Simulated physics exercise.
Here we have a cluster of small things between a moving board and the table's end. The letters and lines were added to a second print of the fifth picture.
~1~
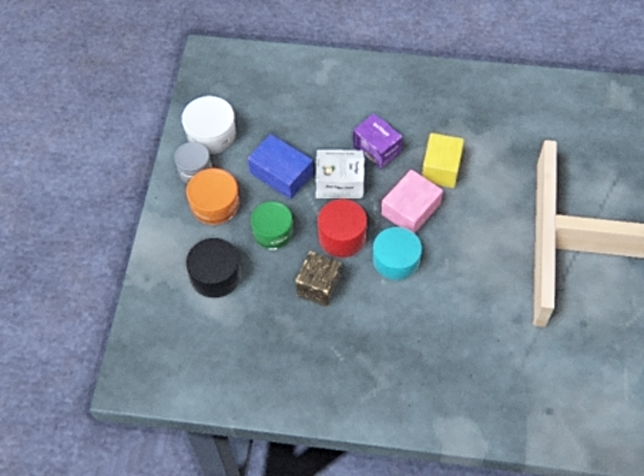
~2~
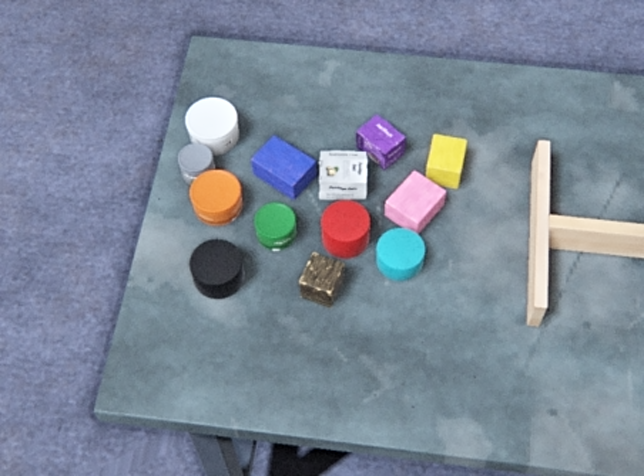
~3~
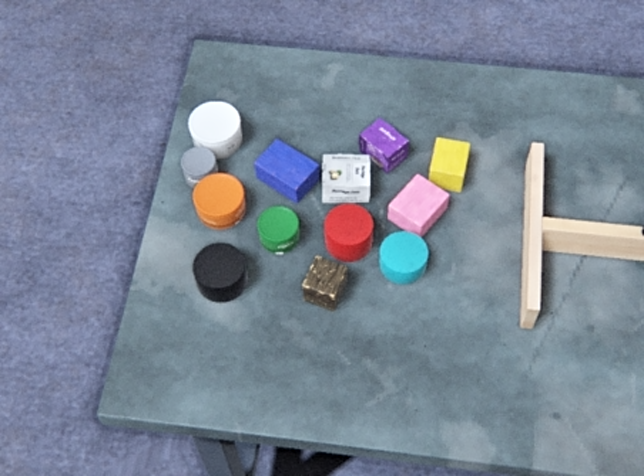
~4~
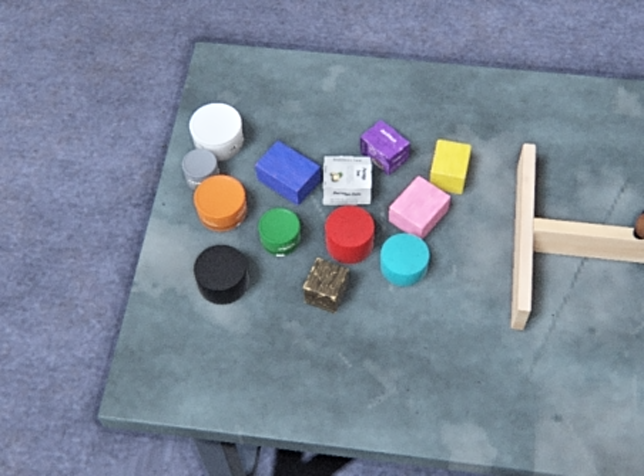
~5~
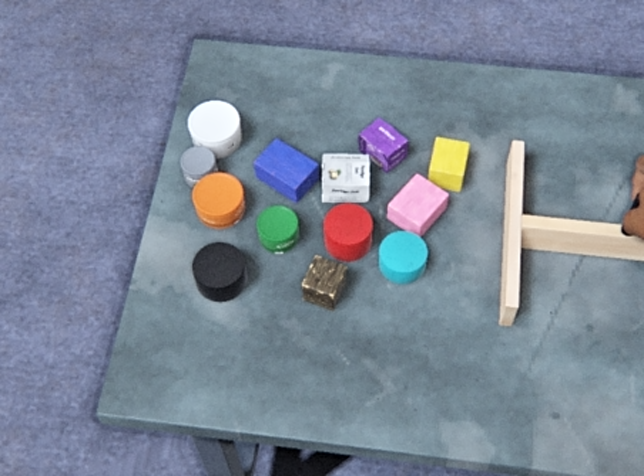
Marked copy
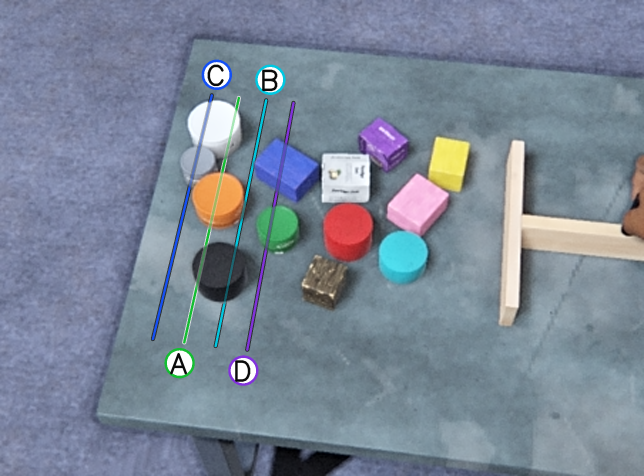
A hand comes into view late at the right edge, on the handle of a T-shaped wooden board lying on a mottled grey-green table, seen from above. Left of the board sit white, grey, orange, black, green, red and turquoise round tubs, with blue, white, purple, yellow, pink and brown-gold blocks among them. The board slides slightly left, while the objects keep their arrangement and the view shifts very slightly.
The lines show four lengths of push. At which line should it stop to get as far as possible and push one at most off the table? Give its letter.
It should halt at D.
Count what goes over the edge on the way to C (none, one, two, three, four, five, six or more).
Six or more.
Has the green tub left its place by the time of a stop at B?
By then, yes.
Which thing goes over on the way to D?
The grey jar.
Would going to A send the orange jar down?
Yes.
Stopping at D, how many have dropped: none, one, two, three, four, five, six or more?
One.
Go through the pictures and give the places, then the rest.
Grey jar (194, 164); turquoise pot (397, 254); green tub (273, 226), in the first frame.
Board (543, 220); blue block (284, 168), in the second frame.
Board (537, 222); red pot (349, 233), in the third frame.
Board (527, 223); purple packet (385, 148), in the fourth frame.
Board (516, 219); black block (325, 283); orange jar (219, 201); white box (346, 178), in the fifth frame.
On the copy, A at (214, 211); B at (243, 214); C at (185, 208); D at (272, 217).
On D. First, board (428, 211); purple packet (368, 144); yellow block (408, 161).
Then, board (341, 202); grey jar (180, 167); white jar (197, 123).
Finally, board (275, 195); grey jar over the edge; white jar (178, 108); one fallen.
By contrast, A drops five; B drops four; C drops nine.
